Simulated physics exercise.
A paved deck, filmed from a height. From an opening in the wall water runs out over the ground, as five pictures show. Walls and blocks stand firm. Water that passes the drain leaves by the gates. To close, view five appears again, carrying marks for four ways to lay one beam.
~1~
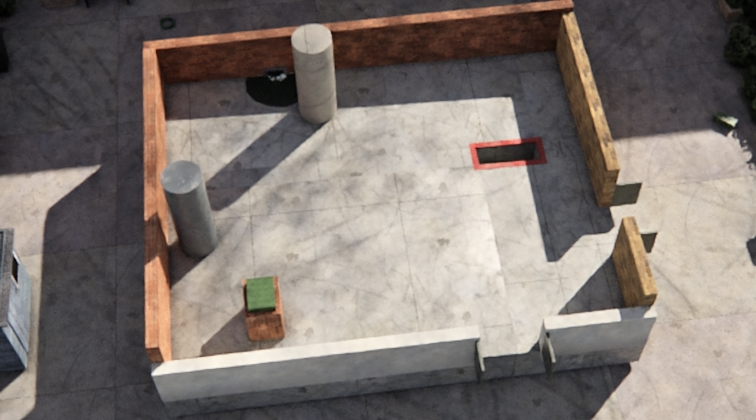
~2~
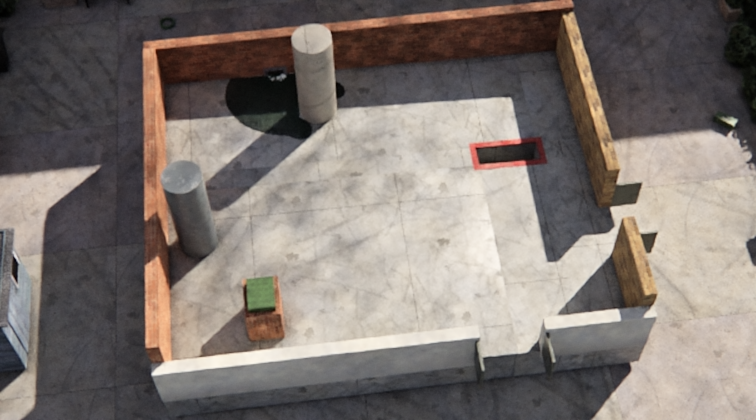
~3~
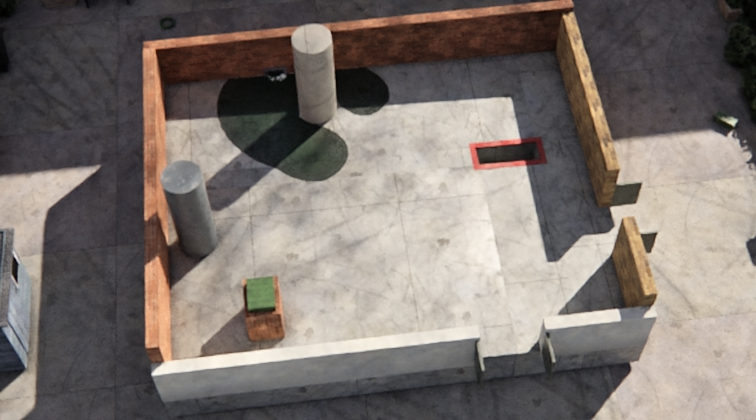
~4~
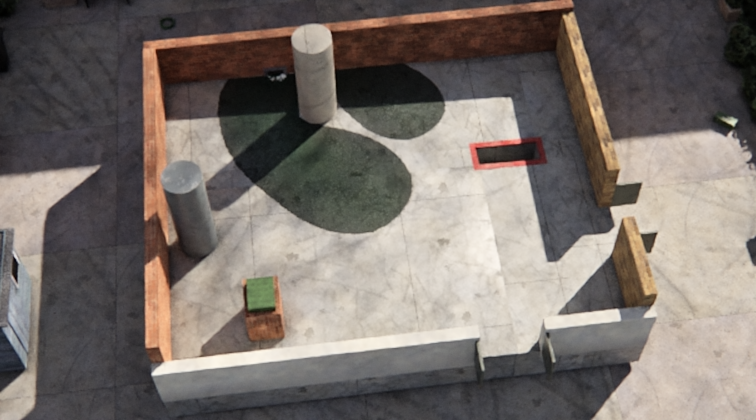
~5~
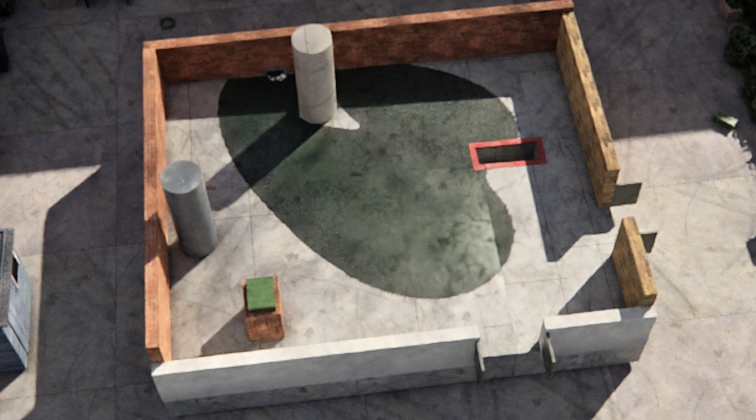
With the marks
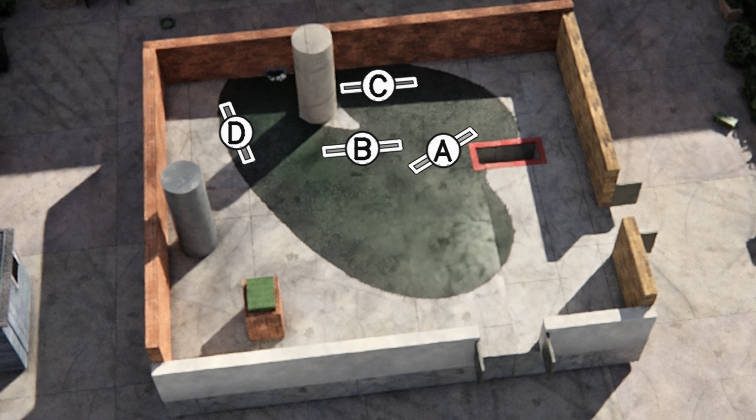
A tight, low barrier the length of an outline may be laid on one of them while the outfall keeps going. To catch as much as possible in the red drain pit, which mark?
Best: B.
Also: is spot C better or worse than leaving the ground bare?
Worse.
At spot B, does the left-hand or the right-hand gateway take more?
More leaves on the right.
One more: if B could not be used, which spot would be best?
It is D.
On the marked copy, A from (413, 168) to (473, 132); B from (324, 151) to (400, 144); C from (342, 88) to (415, 81); D from (225, 104) to (248, 161).
With A, about 9 % of the stream goes into the red drain pit, about 90 % out by the gates.
With B, about 22 % of the stream goes into the red drain pit, about 76 % out by the gates.
With C, about 9 % of the stream goes into the red drain pit, about 89 % out by the gates.
With D, about 16 % of the stream goes into the red drain pit, about 83 % out by the gates.
